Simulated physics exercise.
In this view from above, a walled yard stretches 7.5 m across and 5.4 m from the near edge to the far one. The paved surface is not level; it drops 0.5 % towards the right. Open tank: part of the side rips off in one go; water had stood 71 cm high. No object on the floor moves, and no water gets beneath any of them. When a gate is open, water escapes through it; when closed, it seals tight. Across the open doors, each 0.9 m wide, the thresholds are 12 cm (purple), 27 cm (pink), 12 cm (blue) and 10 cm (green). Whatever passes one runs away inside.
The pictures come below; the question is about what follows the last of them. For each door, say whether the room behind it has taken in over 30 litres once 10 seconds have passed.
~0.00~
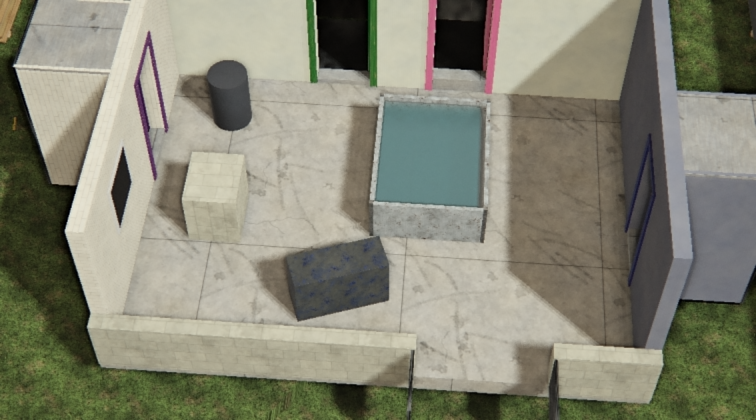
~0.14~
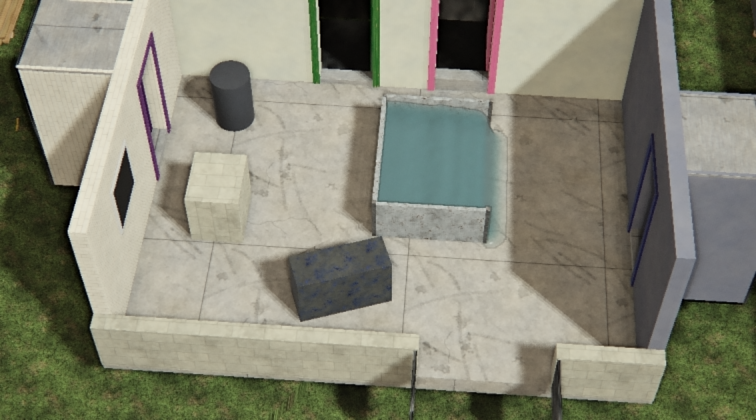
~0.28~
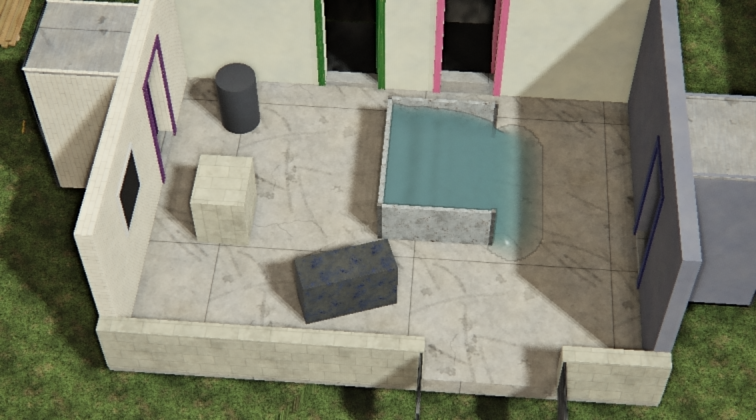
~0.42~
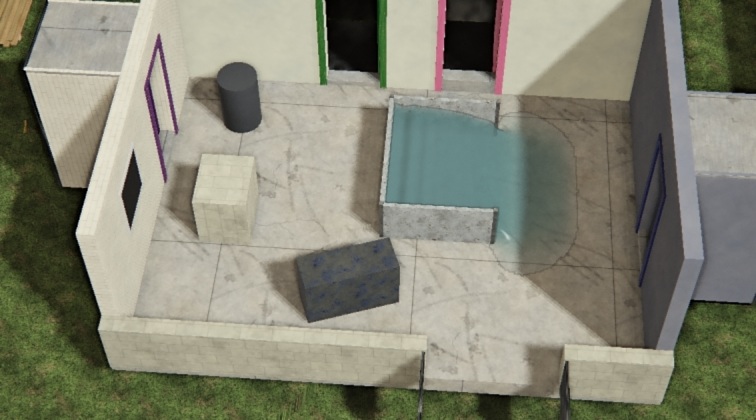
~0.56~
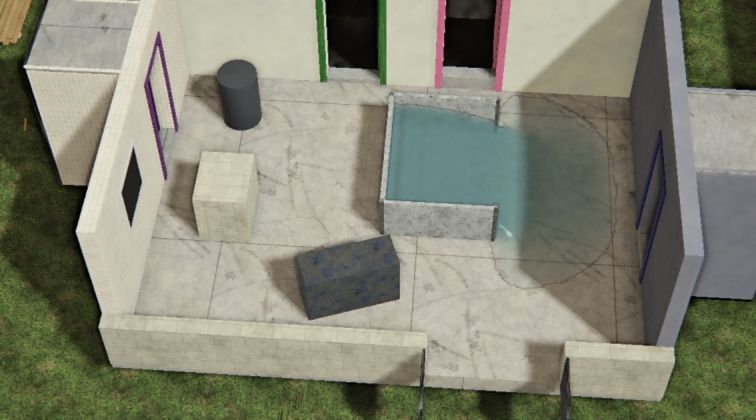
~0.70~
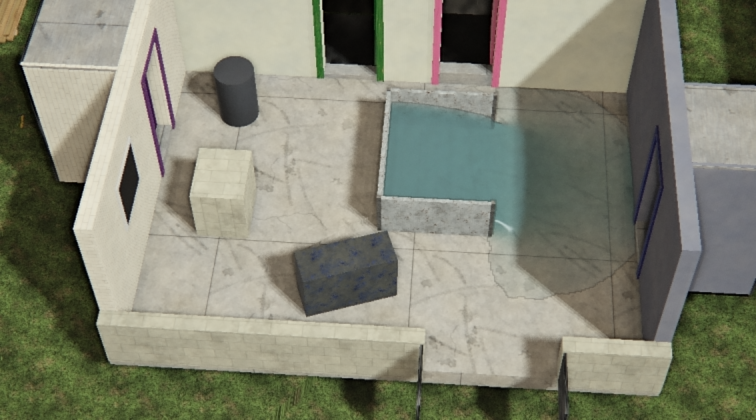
The purple door: Not over, the pink door: Not over, the blue door: Over, the green door: Not over.
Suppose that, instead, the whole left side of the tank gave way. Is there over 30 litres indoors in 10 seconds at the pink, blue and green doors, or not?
In that case, pink door: Less than that, blue door: Less than that, green door: Less than that.
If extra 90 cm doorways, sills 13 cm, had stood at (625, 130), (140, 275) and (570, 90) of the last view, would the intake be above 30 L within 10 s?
Well, the first is on the high side, the second is on the low side, and the third is on the high side.
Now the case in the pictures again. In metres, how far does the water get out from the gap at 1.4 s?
I'd say around 3.6 m from the gap.
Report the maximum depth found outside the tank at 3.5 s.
Roughly 26 cm.
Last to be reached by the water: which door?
The purple door.
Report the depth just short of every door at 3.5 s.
In cm: Purple 0, pink 10, blue 18, green 4.
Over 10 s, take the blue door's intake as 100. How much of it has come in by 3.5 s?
I'd say close to 95 percent.
After 1.4 s water covers 25 % of the floor and is deepest (46 cm) near (626, 183); purple door not reached, pink door not reached, blue door 31 cm at the sill, 46 L in, green door not reached.
After 2.2 s water covers 25 % of the floor and is deepest (43 cm) near (621, 100); purple door not reached, pink door not reached, blue door 27 cm at the sill, 127 L in, green door not reached.
After 3.5 s water covers 45 % of the floor and is deepest (26 cm) near (637, 369); purple door not reached, pink door 10 cm at the sill, 0 L in, blue door 18 cm at the sill, 176 L in, green door 4 cm at the sill, 0 L in.
After 6.0 s water covers 75 % of the floor and is deepest (18 cm) near (185, 77); purple door 4 cm at the sill, 0 L in, pink door 7 cm at the sill, 0 L in, blue door 9 cm at the sill, 185 L in, green door 6 cm at the sill, 0 L in.
After 10.0 s water covers 95 % of the floor and is deepest (10 cm) near (237, 344); purple door 3 cm at the sill, 0 L in, pink door 4 cm at the sill, 0 L in, blue door 6 cm at the sill, 185 L in, green door 3 cm at the sill, 0 L in.
